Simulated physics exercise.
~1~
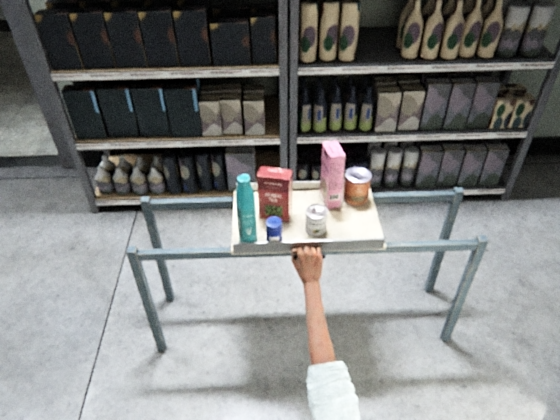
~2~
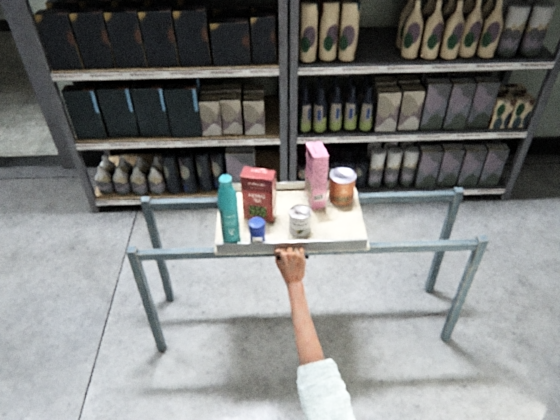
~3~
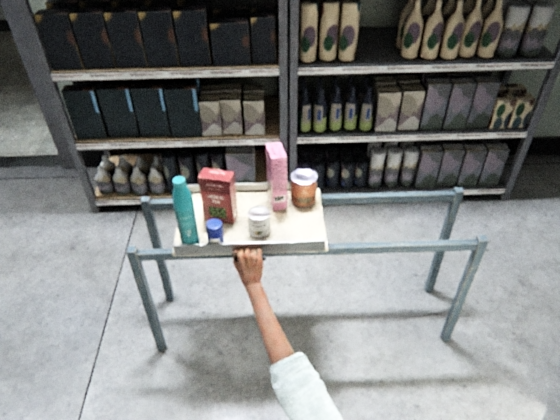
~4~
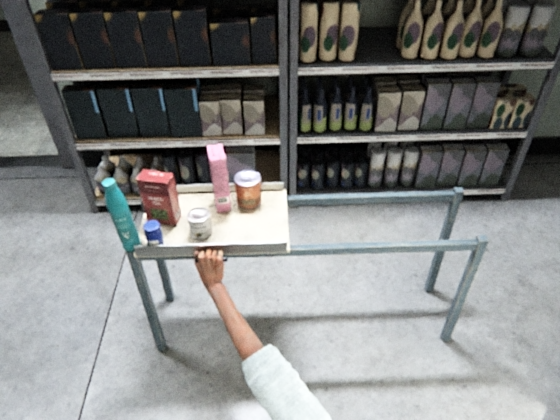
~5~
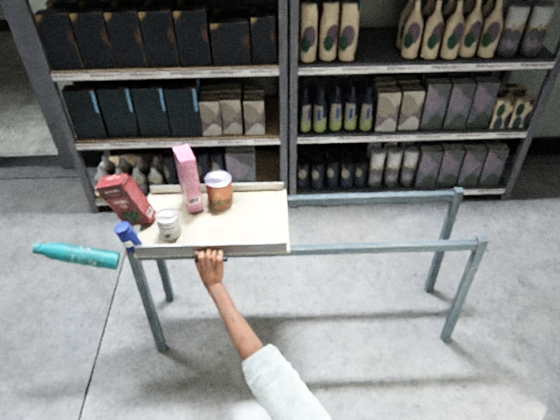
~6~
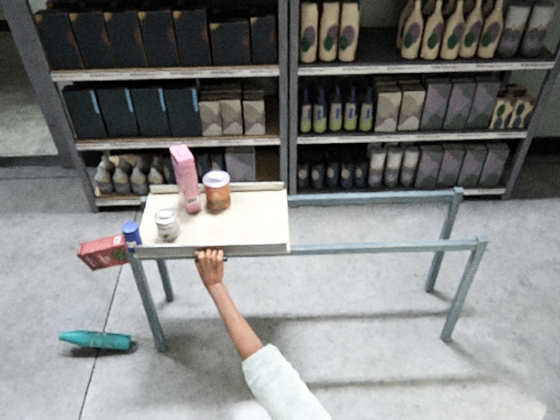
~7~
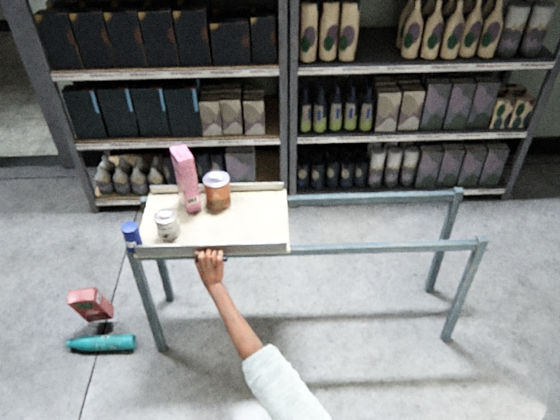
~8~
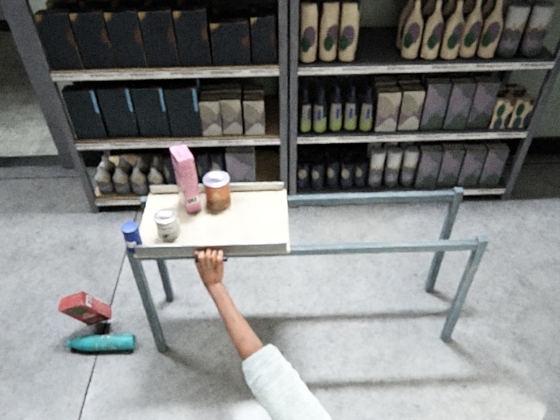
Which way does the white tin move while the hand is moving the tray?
The white tin moves to the left, travelling along with the tray.
